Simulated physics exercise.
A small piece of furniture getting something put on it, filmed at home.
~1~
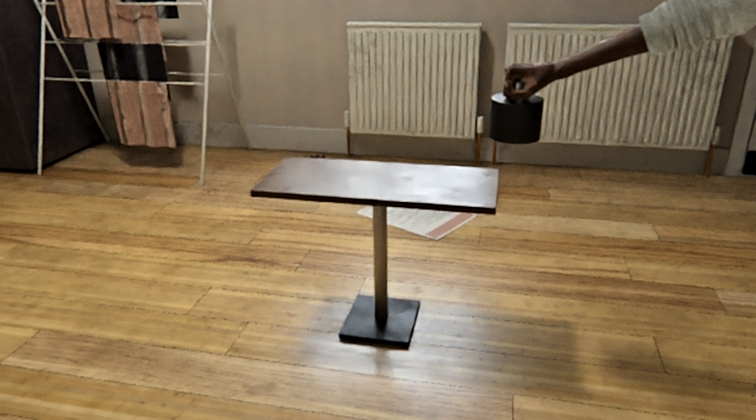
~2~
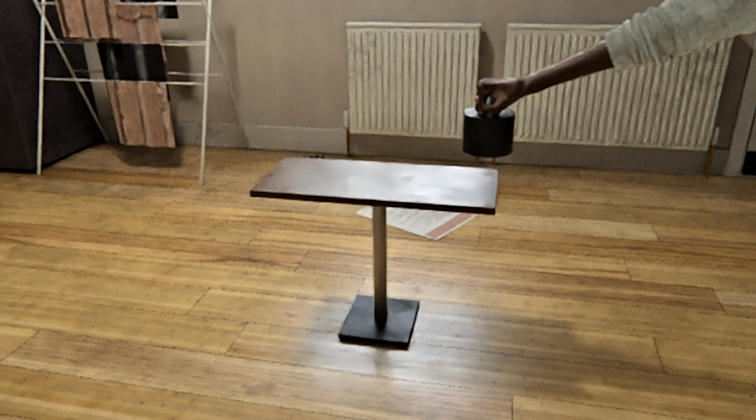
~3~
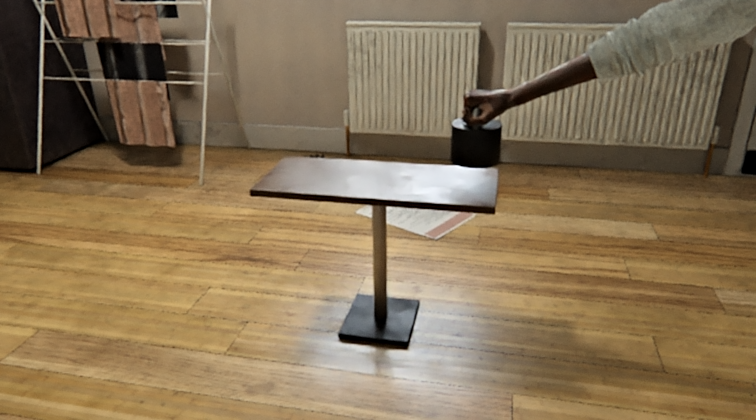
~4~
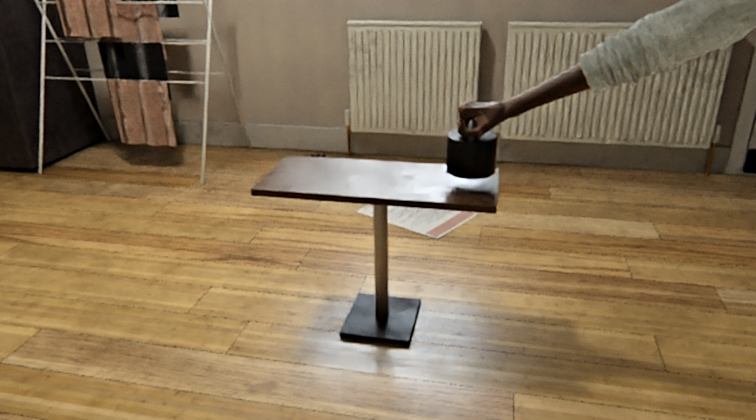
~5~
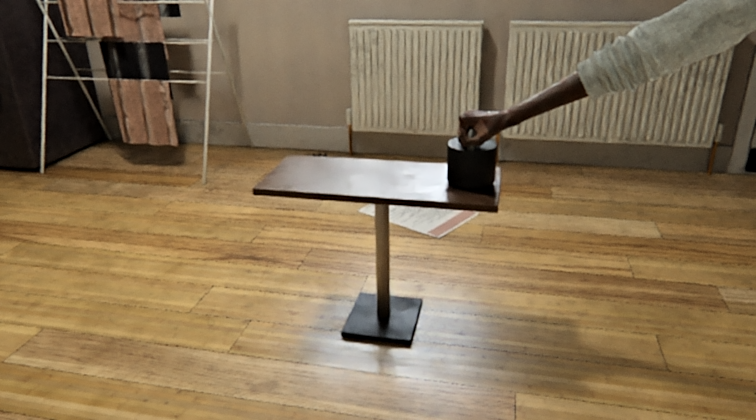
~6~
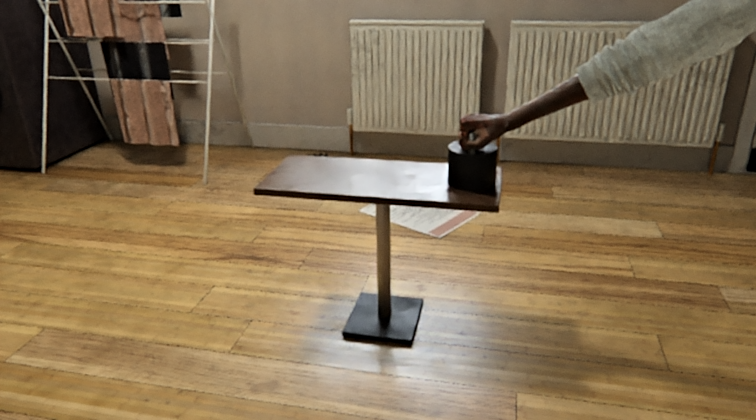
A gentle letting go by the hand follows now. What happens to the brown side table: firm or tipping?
In the end the brown side table tips up.
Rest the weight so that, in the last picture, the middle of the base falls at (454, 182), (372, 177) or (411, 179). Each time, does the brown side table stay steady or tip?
One after another: It falls over; stays put; stays put.
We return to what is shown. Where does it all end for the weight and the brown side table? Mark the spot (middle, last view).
The weight around (688, 339); the brown side table around (569, 249).
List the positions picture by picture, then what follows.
Still on the way; brown side table (379, 183); weight (516, 118), in the first frame.
Still on the way; brown side table (379, 183); weight (488, 131), in the second frame.
Still on the way; brown side table (379, 182); weight (476, 142), in the third frame.
Still on the way; brown side table (380, 182); weight (471, 153), in the fourth frame.
Still on the way; brown side table (382, 181); weight (471, 162), in the fifth frame.
In place, still held; brown side table (382, 181); weight (472, 165), in the sixth frame.
Then, 0.54 s on from there, brown side table turned 21° from its first pose near (445, 183).
Then, 0.72 s on from there, brown side table turned 52° from its first pose near (521, 222).
In the end, the brown side table goes over, near (569, 249).
